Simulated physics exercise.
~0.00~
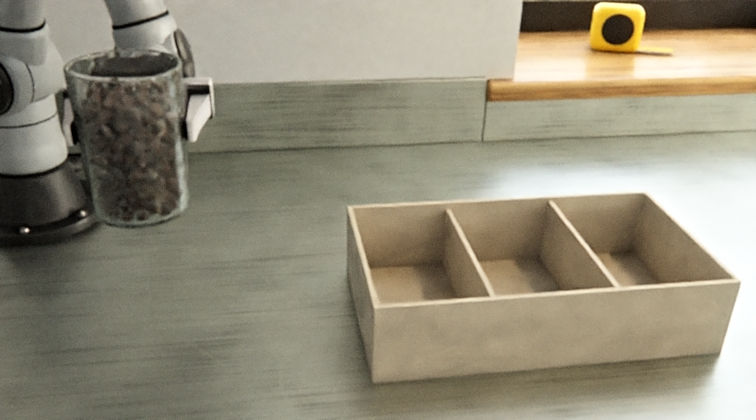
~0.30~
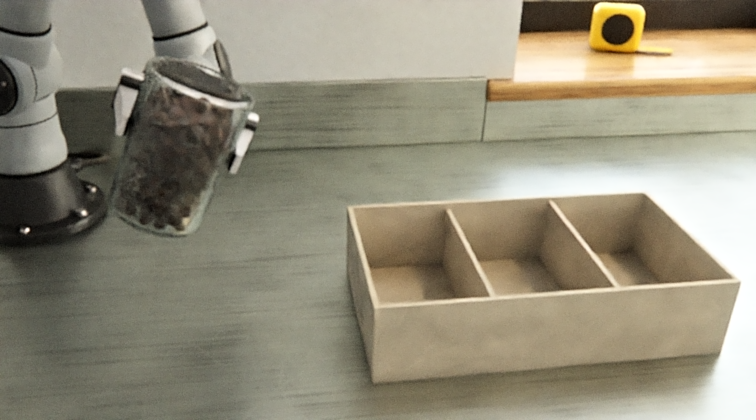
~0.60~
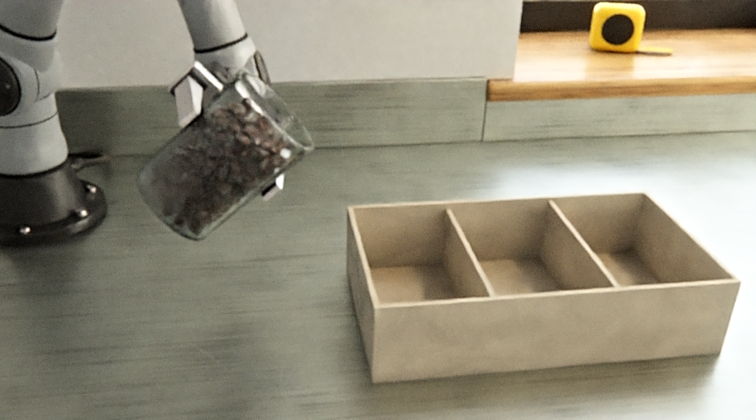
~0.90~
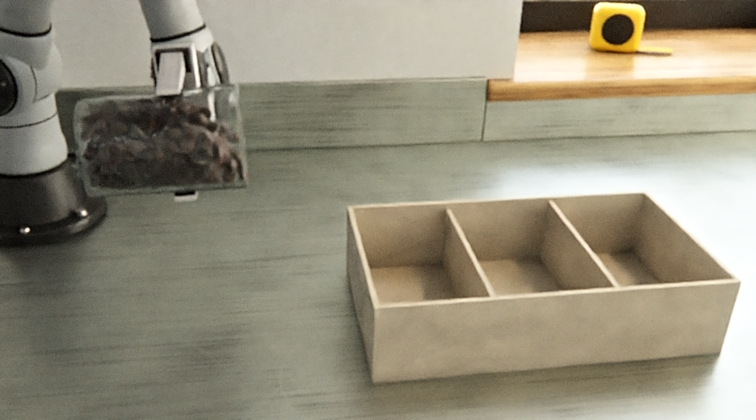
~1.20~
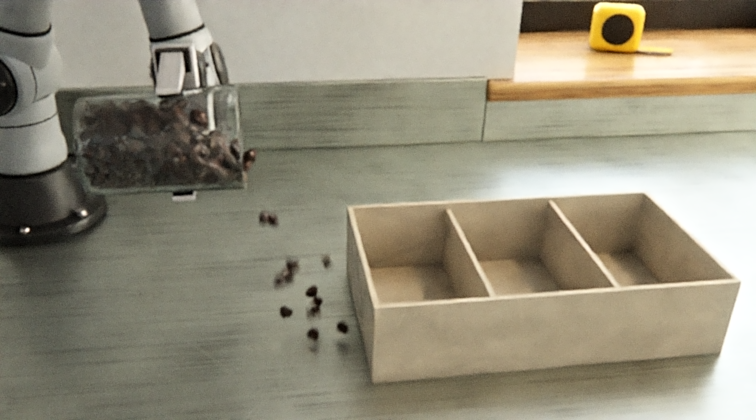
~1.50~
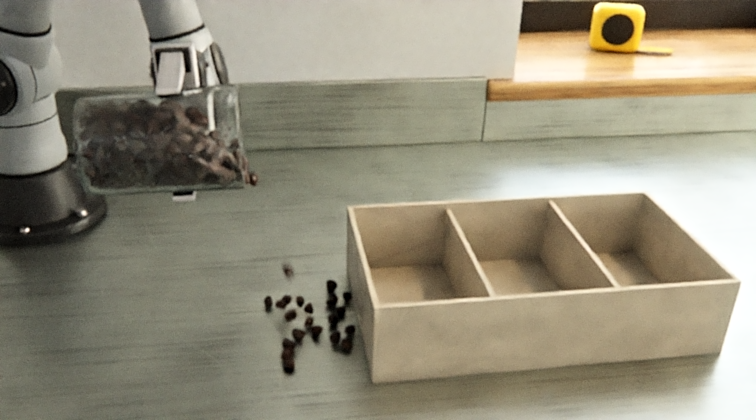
A robot arm holding a clear jar of dark beans moved right while tipping it, then drew back left and laid it on its side, spilling some beans onto the table beside the empty three-part box, with most still in the jar.
